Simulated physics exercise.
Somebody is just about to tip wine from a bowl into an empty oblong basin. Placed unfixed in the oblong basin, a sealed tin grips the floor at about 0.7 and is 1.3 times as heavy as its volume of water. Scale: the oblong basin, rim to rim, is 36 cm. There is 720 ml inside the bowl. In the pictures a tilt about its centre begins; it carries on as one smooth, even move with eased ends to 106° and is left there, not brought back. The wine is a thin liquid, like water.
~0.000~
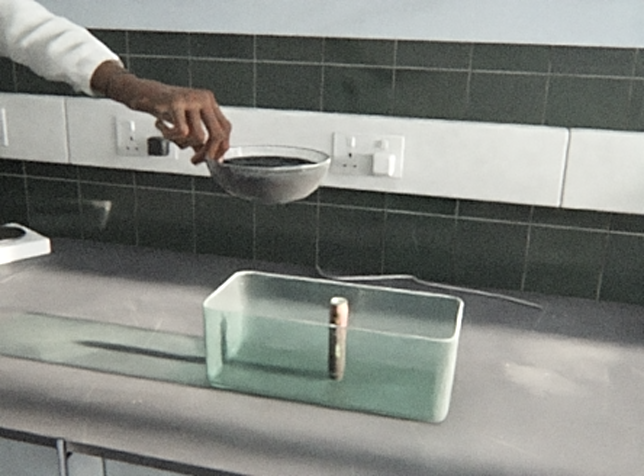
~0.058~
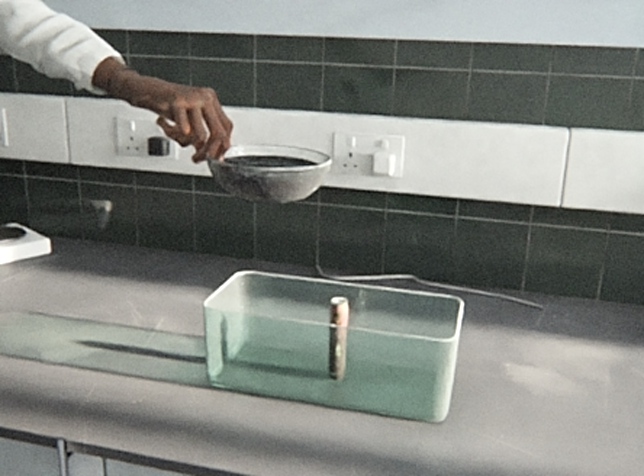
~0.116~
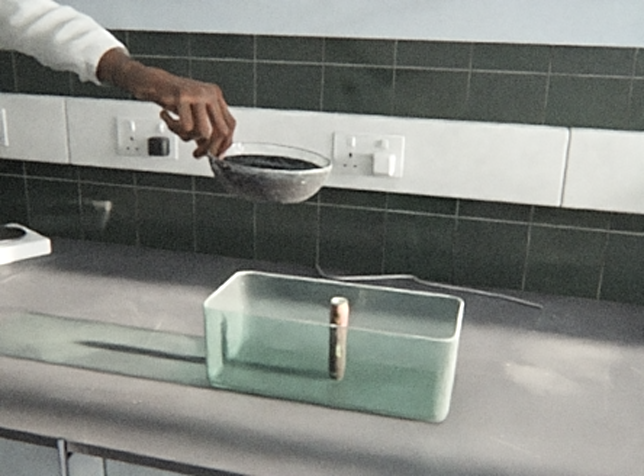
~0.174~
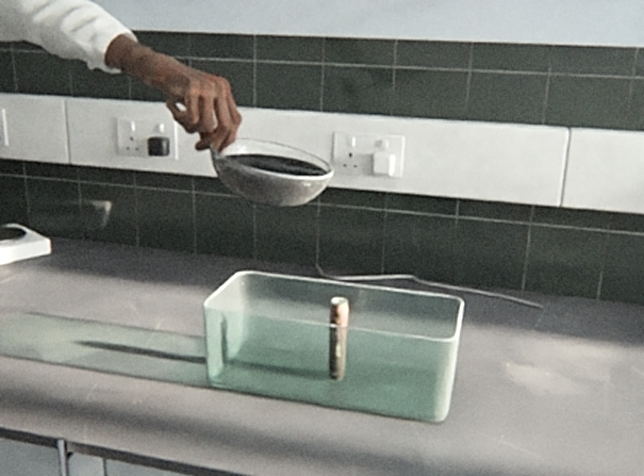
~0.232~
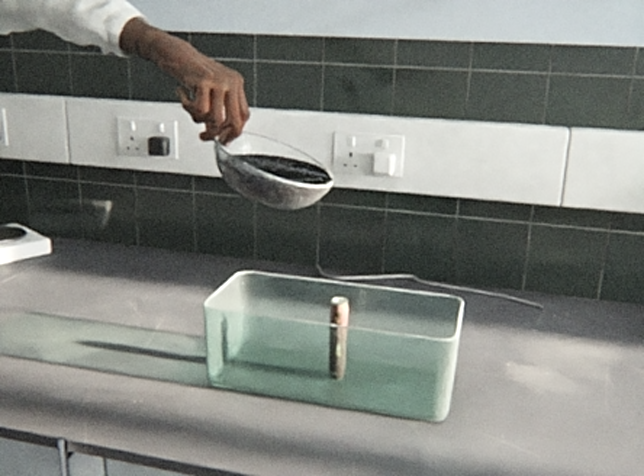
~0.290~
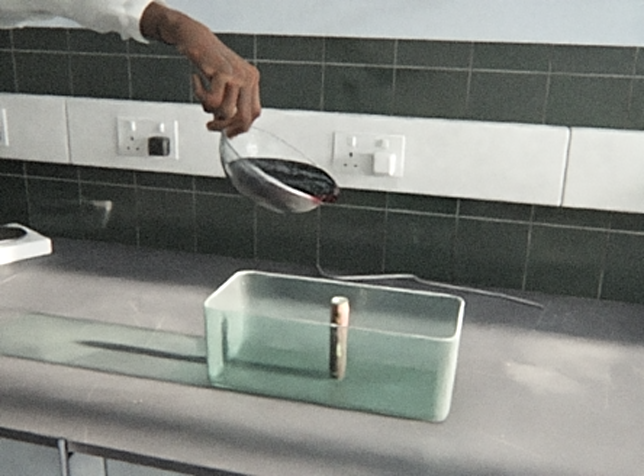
At first, a hand holds a glass bowl of dark liquid level above an oblong basin with a small upright tin inside. The hand then lifts and tilts the bowl, slightly at first and then more steeply, its right rim dipping until the dark red liquid reaches the lowered edge and begins to go over.
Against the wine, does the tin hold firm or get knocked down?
It stays on its base.
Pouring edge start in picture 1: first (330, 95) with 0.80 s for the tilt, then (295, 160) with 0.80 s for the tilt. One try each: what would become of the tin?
Run one: It tumbles. Run two: It does not tip.
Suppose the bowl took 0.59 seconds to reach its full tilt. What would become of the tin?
Result: Tin tipped over.
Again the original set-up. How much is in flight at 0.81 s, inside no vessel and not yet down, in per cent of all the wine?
Roughly 3 per cent.
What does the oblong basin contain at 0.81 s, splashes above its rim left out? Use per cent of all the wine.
About 98 %.
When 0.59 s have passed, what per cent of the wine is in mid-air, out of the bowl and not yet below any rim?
My guess is roughly 38 %.
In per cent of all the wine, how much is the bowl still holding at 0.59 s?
I'd put it near 5 percent.
By 0.59 s the tilt is 89° and 5 per cent is still to pour; the tin stands where it began.
By 0.81 s the tilt is 106° and 0 per cent is still to pour; the tin stands where it began.
By 1.05 s the tilt is 106° and 0 per cent is still to pour; the tin stands where it began.
By 1.30 s the tilt is 106° and 0 per cent is still to pour; the tin stands where it began.
At rest the tin stands where it began.
